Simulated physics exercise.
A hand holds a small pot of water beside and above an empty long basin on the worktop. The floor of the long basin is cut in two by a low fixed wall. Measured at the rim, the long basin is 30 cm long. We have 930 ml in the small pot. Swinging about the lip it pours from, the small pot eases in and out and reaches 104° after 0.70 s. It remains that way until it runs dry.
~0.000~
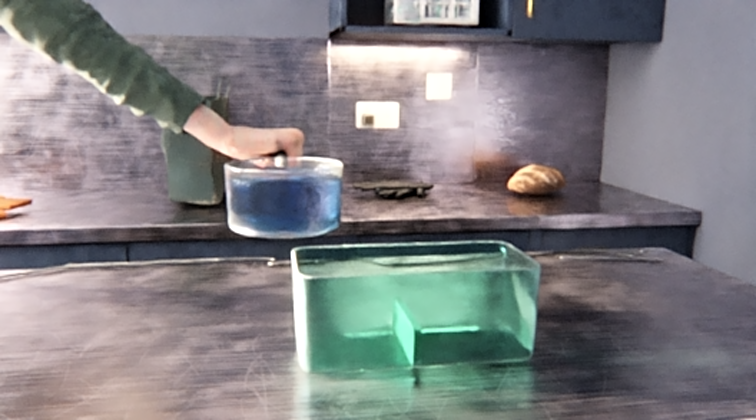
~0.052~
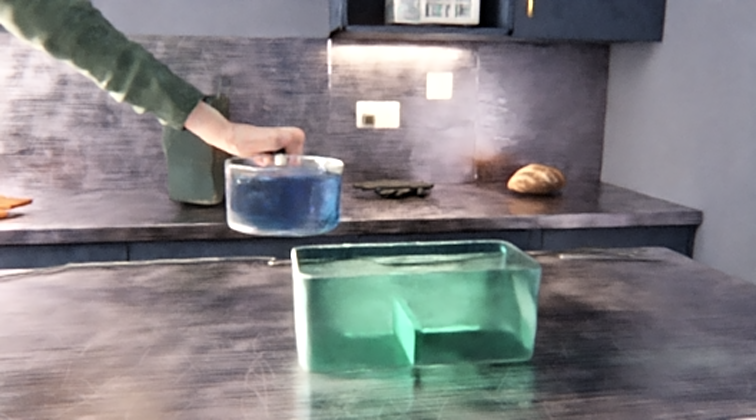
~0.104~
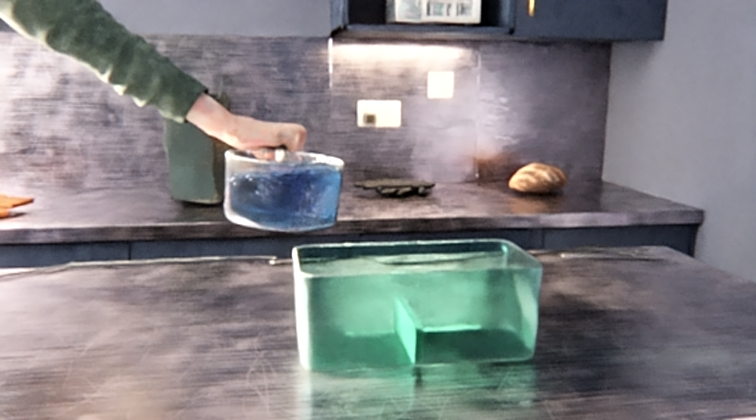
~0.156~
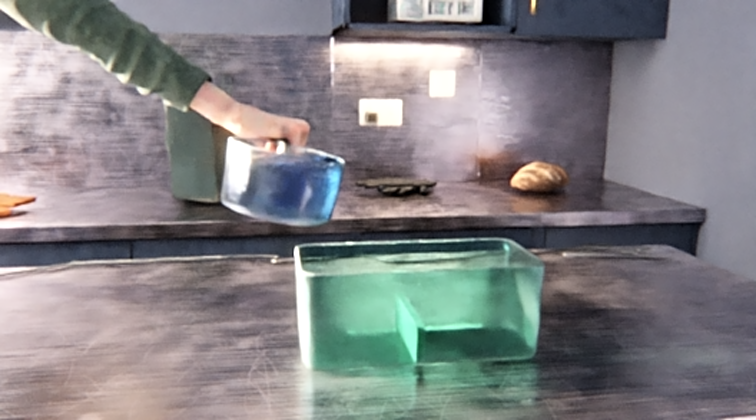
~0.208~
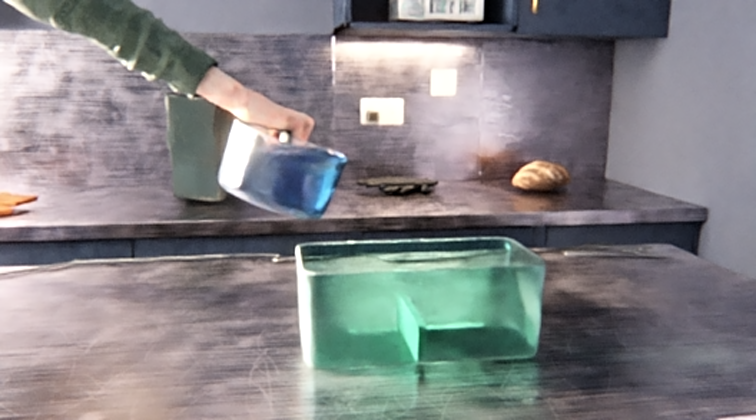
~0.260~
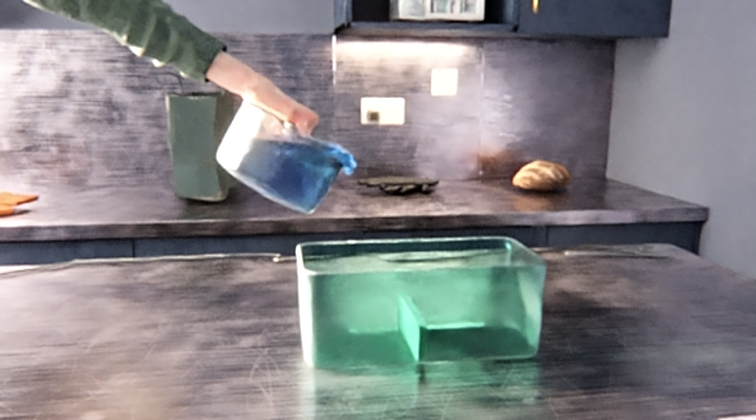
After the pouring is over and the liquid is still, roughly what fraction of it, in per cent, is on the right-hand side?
Roughly 69 out of 100 parts.
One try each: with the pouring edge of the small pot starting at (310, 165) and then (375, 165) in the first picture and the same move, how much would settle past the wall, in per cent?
Result: 50 per cent, then 85 per cent.
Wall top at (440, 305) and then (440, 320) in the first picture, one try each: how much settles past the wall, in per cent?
30 then 35 %.
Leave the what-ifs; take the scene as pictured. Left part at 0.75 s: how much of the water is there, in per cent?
I'd say near 6 percent.
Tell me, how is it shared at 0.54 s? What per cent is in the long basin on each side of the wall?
About 6 % left, 5 % right.
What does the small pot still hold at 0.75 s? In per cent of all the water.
5 %.
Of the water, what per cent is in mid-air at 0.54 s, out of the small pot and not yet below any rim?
Share: Roughly 48 per cent.
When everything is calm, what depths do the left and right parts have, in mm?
Left part about 14 mm deep, right part about 32 mm deep.
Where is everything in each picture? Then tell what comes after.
In the first frame, it leans 0°; its right rim is at (341, 165); the water meets the walls at (228, 175) and (339, 173); the long basin's rim runs from (295, 263) to (523, 255); the wall's top is at (406, 312).
In the second frame, it leans 1°; its right rim is at (341, 165); the water meets the walls at (229, 174) and (339, 171).
In the third frame, it leans 6°; its right rim is at (342, 164); the water meets the walls at (229, 170) and (340, 165).
In the fourth frame, it leans 12°; its right rim is at (344, 163); the water meets the walls at (229, 163) and (342, 159).
In the fifth frame, it leans 21°; its right rim is at (344, 162); the water meets the walls at (229, 151) and (344, 156); 1 per cent is over the edge.
In the sixth frame, it leans 32°; its right rim is at (345, 162); the water meets the walls at (227, 137) and (344, 156); 4 per cent is over the edge.
By 0.54 s the tilt is 91° and 41 per cent is still to pour, 6 is left of the wall and 5 right of it.
By 0.75 s the tilt is 104° and 5 per cent is still to pour, 6 is left of the wall and 75 right of it.
By 0.96 s the tilt is 104° and 0 per cent is still to pour, 21 is left of the wall and 71 right of it.
By 1.20 s the tilt is 104° and 0 per cent is still to pour, 27 is left of the wall and 70 right of it.
At rest 28 per cent lies left of the wall, 69 right of it and 3 outside.
